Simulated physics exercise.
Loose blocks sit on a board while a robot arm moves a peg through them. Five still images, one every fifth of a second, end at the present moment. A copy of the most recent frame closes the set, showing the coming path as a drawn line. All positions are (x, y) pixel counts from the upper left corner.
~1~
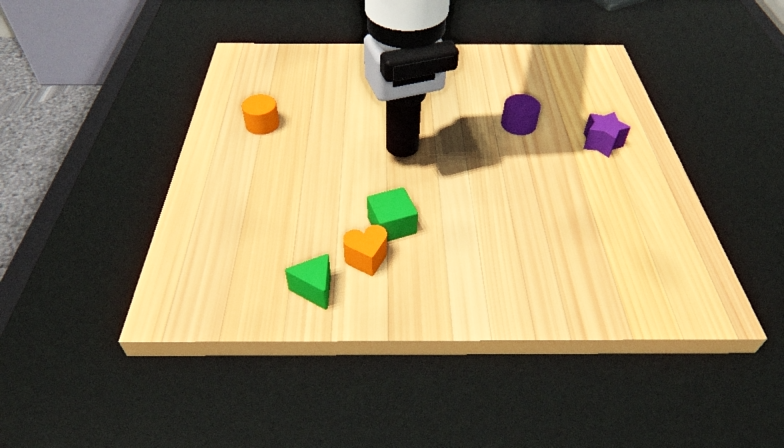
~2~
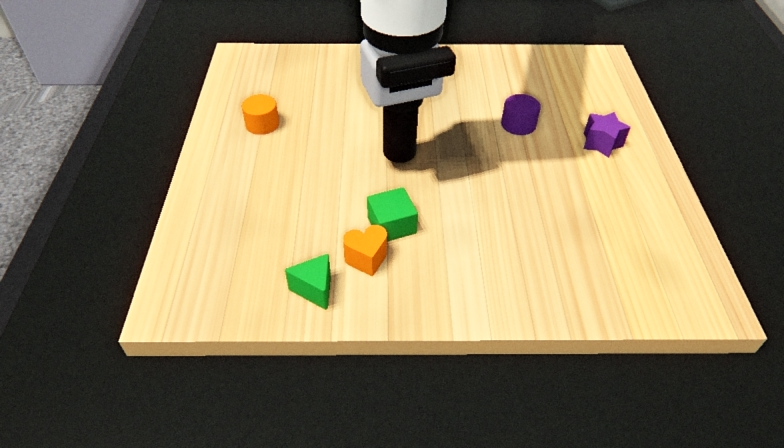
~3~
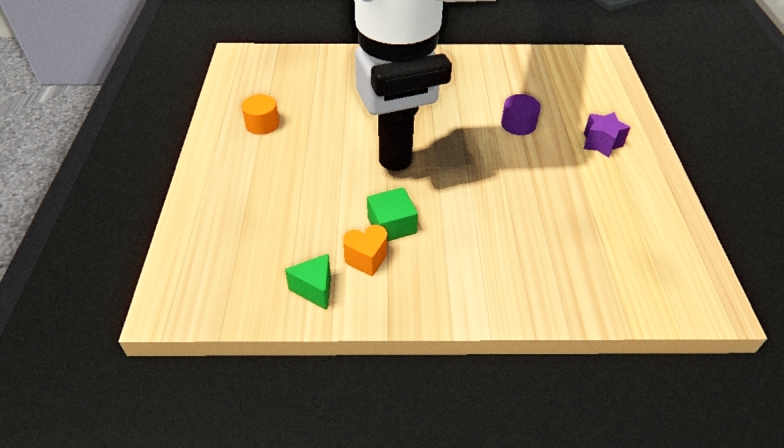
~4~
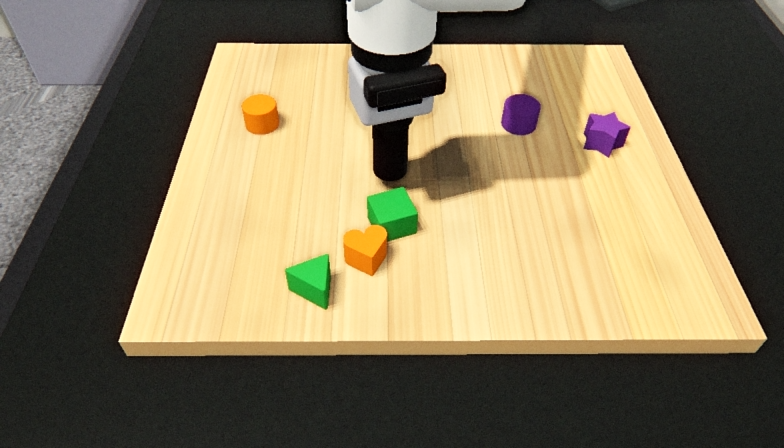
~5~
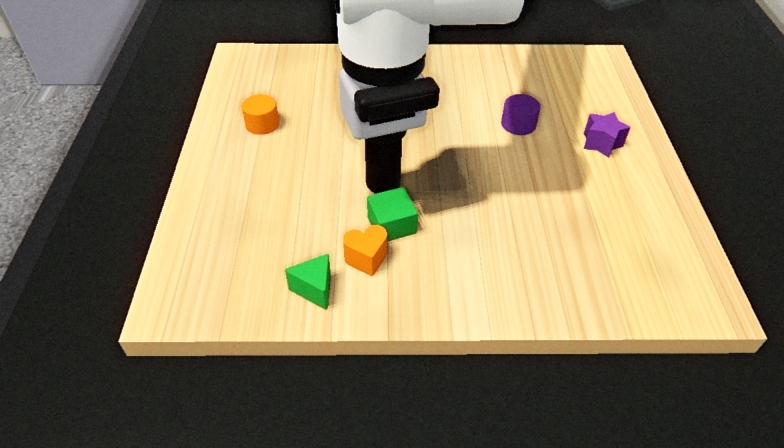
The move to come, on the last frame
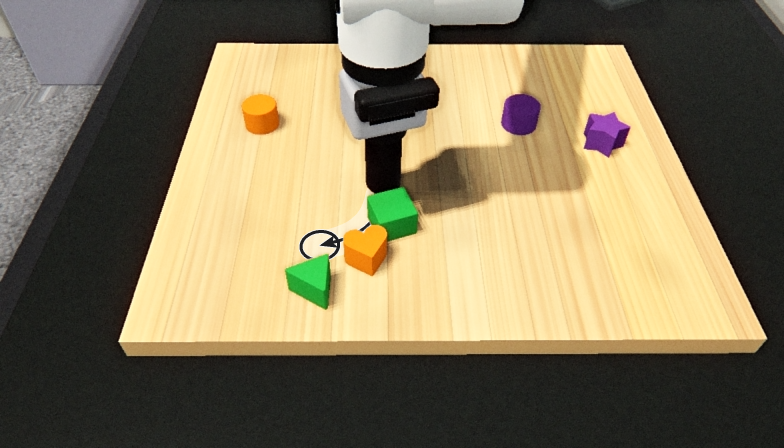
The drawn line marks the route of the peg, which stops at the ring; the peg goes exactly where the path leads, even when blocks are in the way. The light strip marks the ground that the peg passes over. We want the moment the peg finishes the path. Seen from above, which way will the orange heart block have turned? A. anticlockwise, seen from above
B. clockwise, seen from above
The correct letter is B.
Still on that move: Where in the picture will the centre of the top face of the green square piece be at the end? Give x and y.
Roughly at (396, 226).
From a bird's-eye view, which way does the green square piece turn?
Viewed from above, counterclockwise.
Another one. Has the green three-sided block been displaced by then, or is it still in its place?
It keeps its position.
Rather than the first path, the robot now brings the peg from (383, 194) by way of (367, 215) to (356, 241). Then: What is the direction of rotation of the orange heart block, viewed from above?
Viewed from the top, it goes clockwise.
Path on the board, from (383, 194) over (375, 217) and (353, 235) to (320, 246).
What follows on the original path. One third of the way, peg at (375, 206); orange heart block at (365, 245), turned 30° clockwise; green square piece at (395, 222), turned 20° anticlockwise.
Two thirds of the way, peg at (351, 225); orange heart block at (364, 246), turned 35° clockwise; green square piece at (396, 226), turned 30° anticlockwise.
At the end, peg at (319, 235); green three-sided block in place; orange heart block at (364, 246), turned 35° clockwise; green square piece at (396, 226), turned 30° anticlockwise.
